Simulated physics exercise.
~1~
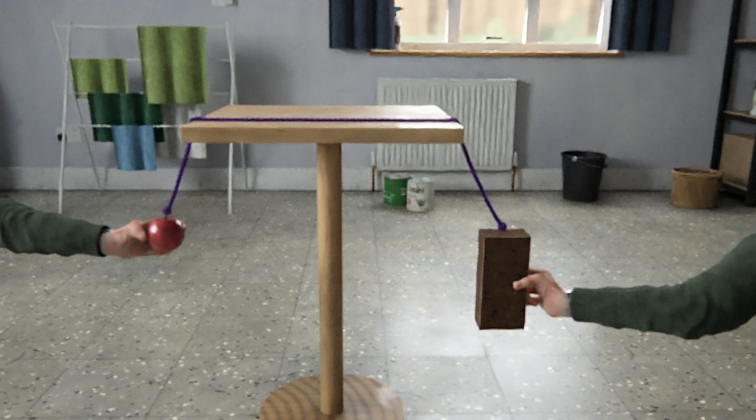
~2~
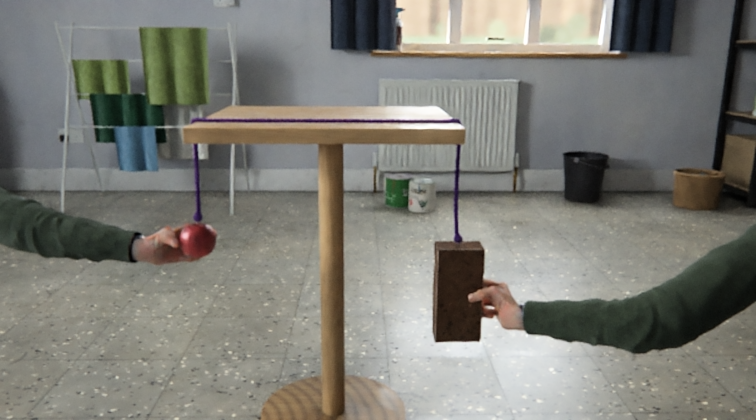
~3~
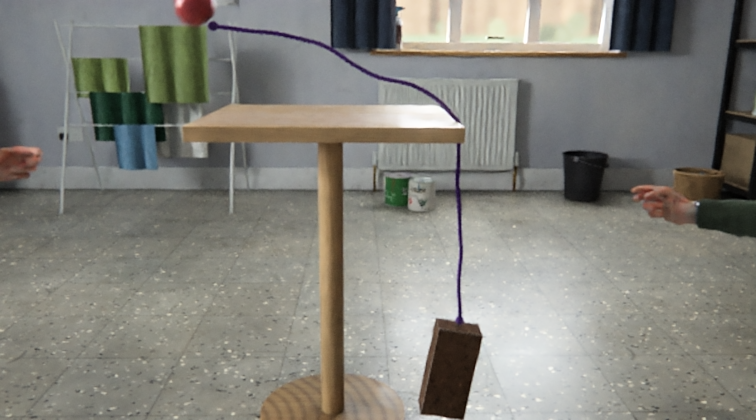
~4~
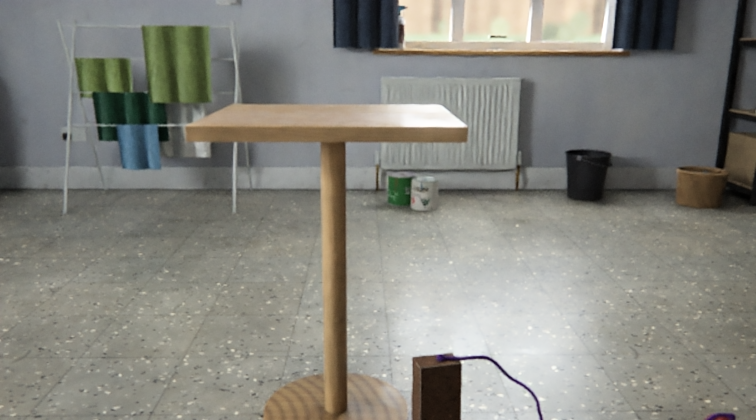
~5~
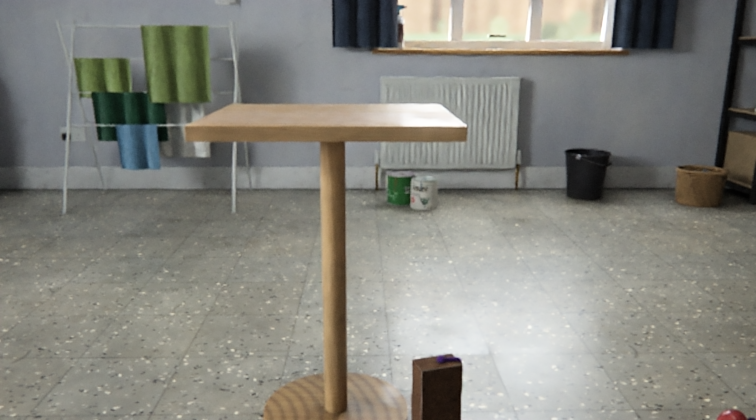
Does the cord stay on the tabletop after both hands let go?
No, the cord runs down off the right side as the brick drops, pulling the apple over with it and leaving the tabletop bare.
A purple cord lies across a pale wooden side table, with a red apple hanging at the left and a dark brown brick at the right, each held by a hand in a green sleeve. The view is from the front, slightly swaying, in a grey room with a towel rack, a radiator and a speckled floor. The hands bring both things in closer beneath the table edges, then let go. The brick drops, and the cord whips the apple up above the tabletop. The cord runs off on the right, leaving the brick standing on the floor and the apple at the lower right edge.
